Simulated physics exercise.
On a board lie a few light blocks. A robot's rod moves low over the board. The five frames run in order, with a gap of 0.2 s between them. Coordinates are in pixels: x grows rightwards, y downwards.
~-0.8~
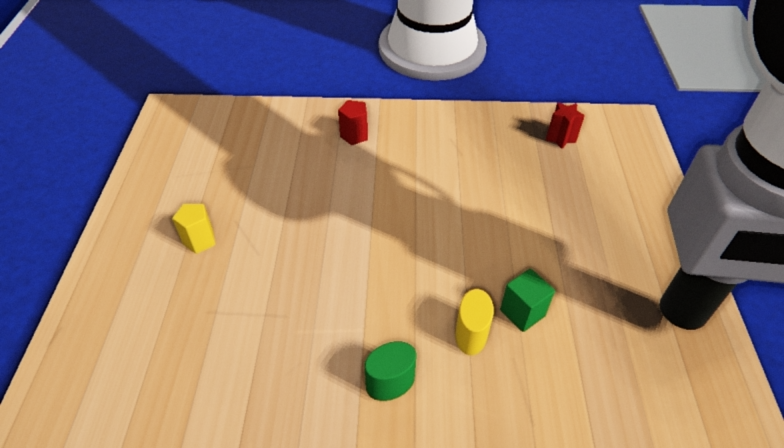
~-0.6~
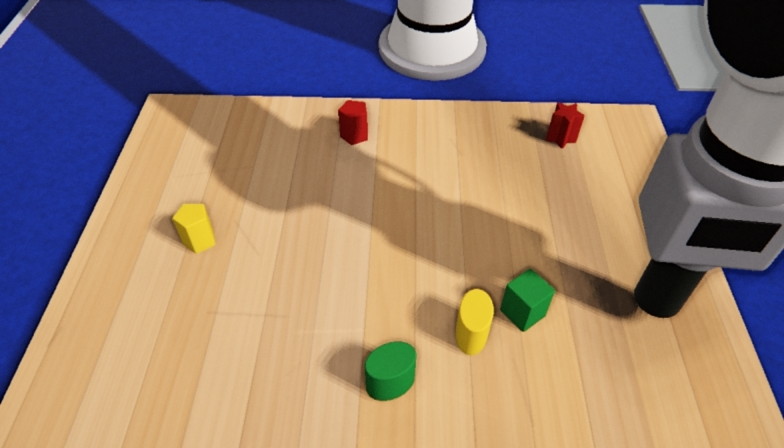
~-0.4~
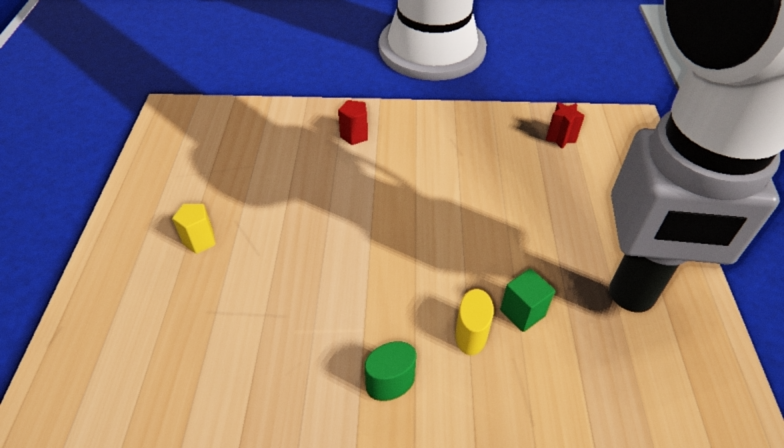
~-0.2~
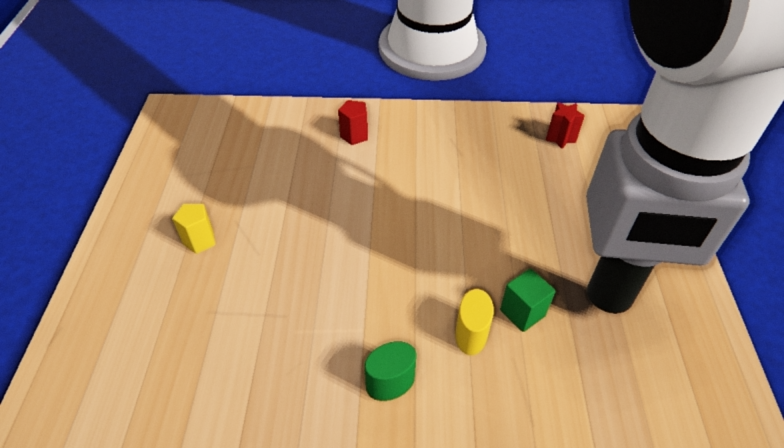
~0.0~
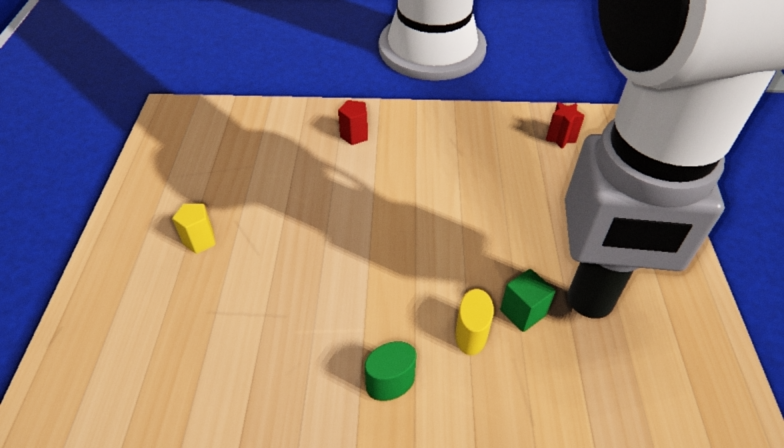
Robot arm moving its black rod leftward low over a wooden board, nearing a green block beside a yellow one.
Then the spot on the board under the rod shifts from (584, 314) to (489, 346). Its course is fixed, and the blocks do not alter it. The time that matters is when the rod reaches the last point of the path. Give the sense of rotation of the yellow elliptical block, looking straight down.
From the top, the block rotates counterclockwise.
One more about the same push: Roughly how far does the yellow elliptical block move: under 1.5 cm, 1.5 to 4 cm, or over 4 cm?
The block winds up 1.5 to 4 cm from where it is now.
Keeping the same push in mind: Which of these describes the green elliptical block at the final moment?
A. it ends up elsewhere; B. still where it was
Choice B: Still where it was.
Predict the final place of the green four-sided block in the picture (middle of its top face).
Just about (480, 286).
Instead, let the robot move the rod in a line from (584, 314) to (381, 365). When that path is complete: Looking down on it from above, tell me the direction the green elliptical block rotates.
Prediction: Counterclockwise.
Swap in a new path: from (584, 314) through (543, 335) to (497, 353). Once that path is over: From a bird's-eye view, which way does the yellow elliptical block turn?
Turns anticlockwise.
The first path, step by step. Halfway along, rod at (542, 314); yellow elliptical block at (471, 309); green four-sided block at (501, 286), turned 35° clockwise.
At the end, rod at (493, 332); green elliptical block unmoved; yellow elliptical block at (452, 308), turned 30° anticlockwise; green four-sided block at (480, 286), turned 105° clockwise.
